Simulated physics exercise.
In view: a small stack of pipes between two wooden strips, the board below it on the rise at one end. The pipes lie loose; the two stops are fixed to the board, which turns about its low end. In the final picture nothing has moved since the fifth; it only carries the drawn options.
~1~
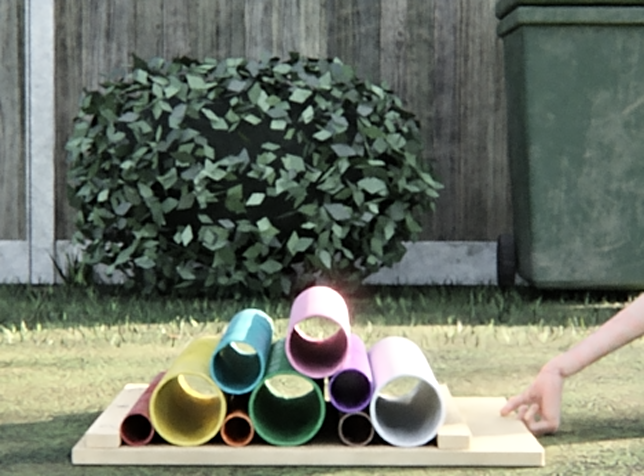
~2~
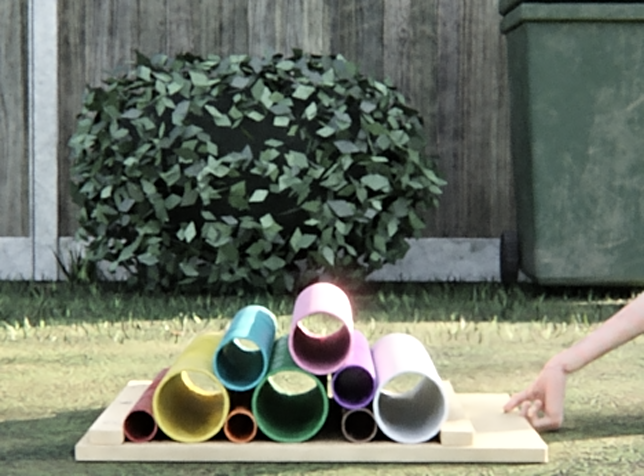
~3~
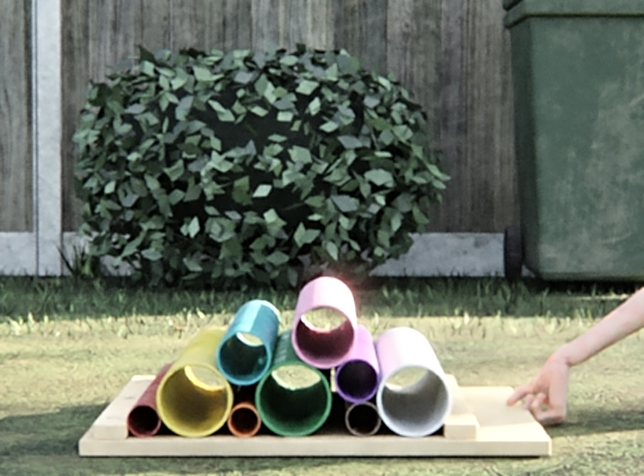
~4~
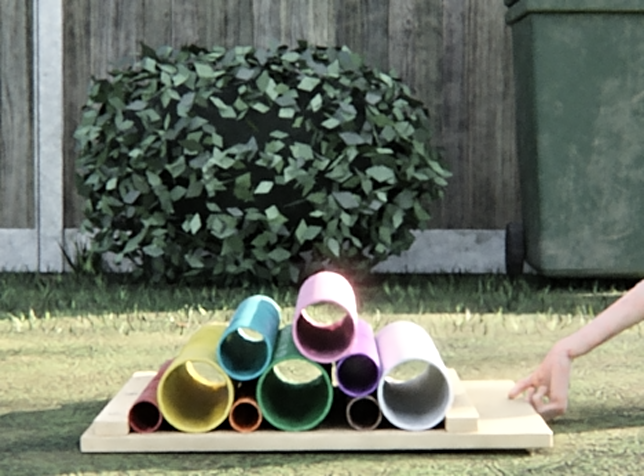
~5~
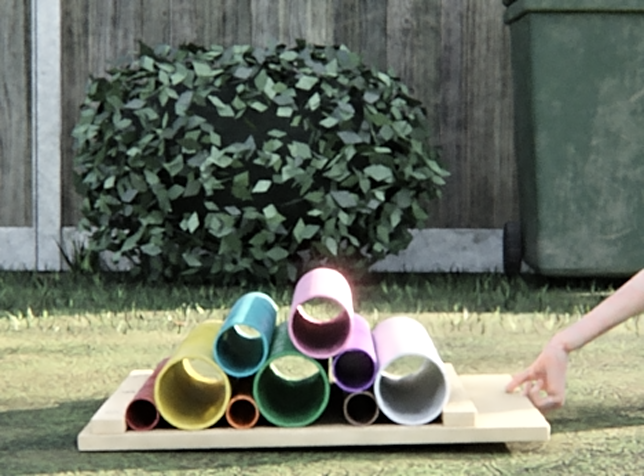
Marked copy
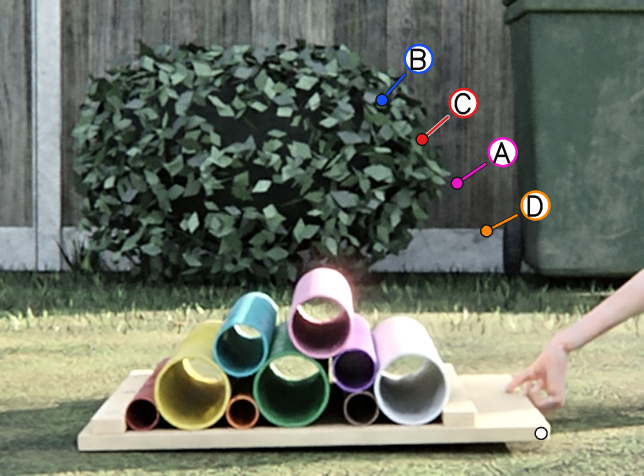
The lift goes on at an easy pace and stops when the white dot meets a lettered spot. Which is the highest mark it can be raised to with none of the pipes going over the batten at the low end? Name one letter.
Up to C.
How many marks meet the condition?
Three of the four.
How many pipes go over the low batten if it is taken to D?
At D the number is none.
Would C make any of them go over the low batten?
At C: No.
On the copy, A at (457, 183); B at (382, 100); C at (422, 139); D at (487, 231); the white dot at (541, 433).
On C. First, board at 21°.
Then, board at 41°.
Finally, board at 42°, none over the low batten.
By contrast, A none over the low batten; B four over the low batten (yellow, green, pink, turquoise); D none over the low batten.
